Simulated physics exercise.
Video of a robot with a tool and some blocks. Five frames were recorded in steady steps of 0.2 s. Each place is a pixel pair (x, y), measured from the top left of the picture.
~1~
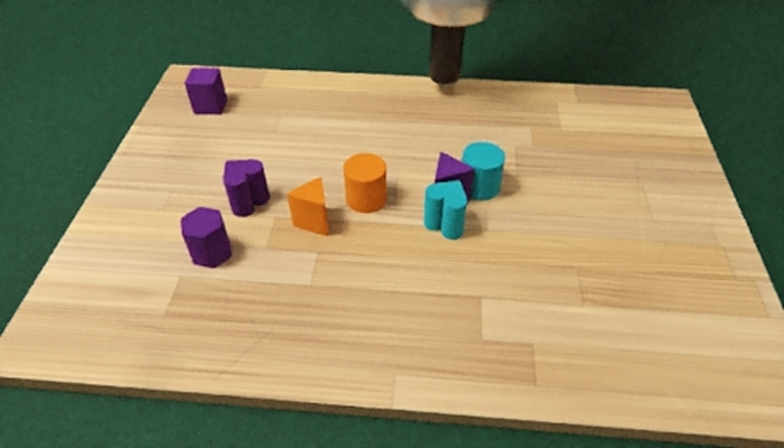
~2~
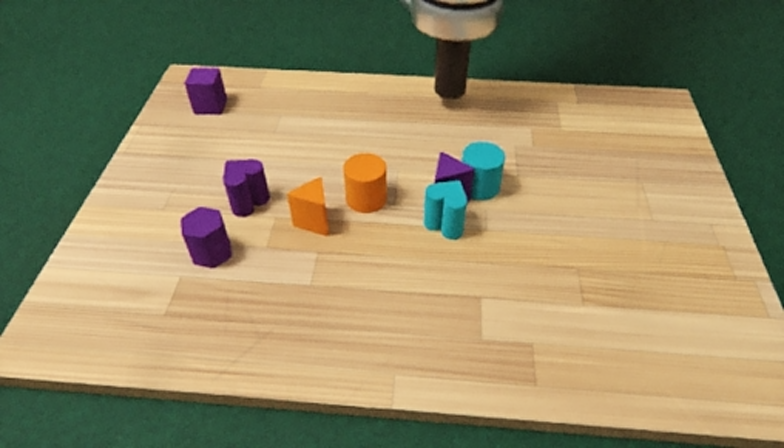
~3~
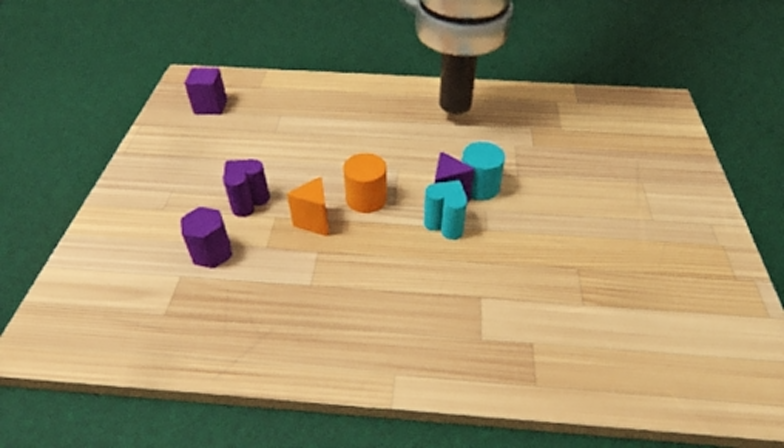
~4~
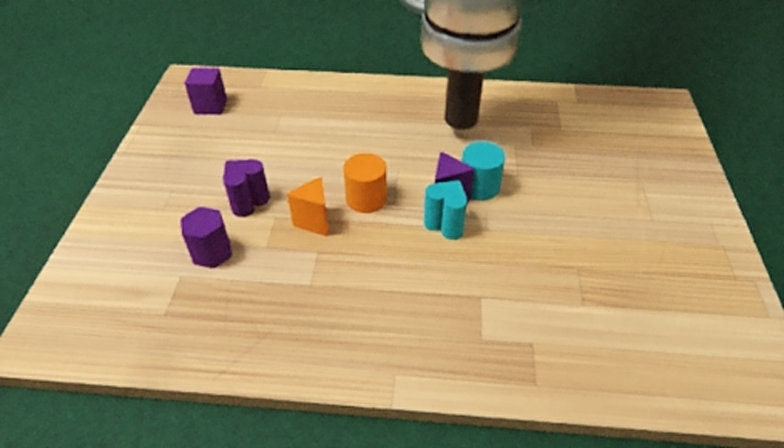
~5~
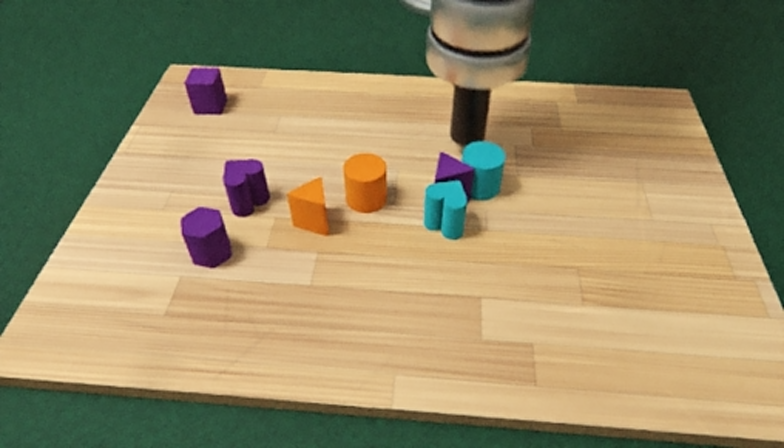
The video shows purple, orange and turquoise blocks lying still on a wooden board while a robot's dark-tipped tool moves steadily toward the viewer and slightly right, nearing the turquoise circular block and the purple triangle.
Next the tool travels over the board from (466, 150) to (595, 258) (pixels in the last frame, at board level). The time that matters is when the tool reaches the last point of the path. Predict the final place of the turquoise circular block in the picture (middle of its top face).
Put as a pixel place, it's (495, 180).
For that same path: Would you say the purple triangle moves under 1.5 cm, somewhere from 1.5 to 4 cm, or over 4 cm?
Travel: Within 1.5 cm.
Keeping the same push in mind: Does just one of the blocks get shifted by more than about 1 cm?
The answer is yes.
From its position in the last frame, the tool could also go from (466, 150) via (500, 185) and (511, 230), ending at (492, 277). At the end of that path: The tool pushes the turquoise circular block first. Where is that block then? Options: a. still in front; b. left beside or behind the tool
Choice b: Left beside or behind the tool.
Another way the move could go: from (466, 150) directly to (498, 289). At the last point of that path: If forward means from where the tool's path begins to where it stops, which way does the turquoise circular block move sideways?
It moves left.
On the path given first. One third of the way, tool at (507, 169); purple triangle at (450, 168), turned 20° clockwise; turquoise circular block at (493, 175).
Two thirds of the way, tool at (551, 205); purple triangle at (450, 168), turned 20° clockwise; turquoise circular block at (495, 180).
At the end, tool at (600, 244); turquoise heart-shaped block unmoved; purple triangle at (450, 168), turned 20° clockwise; turquoise circular block at (495, 180).
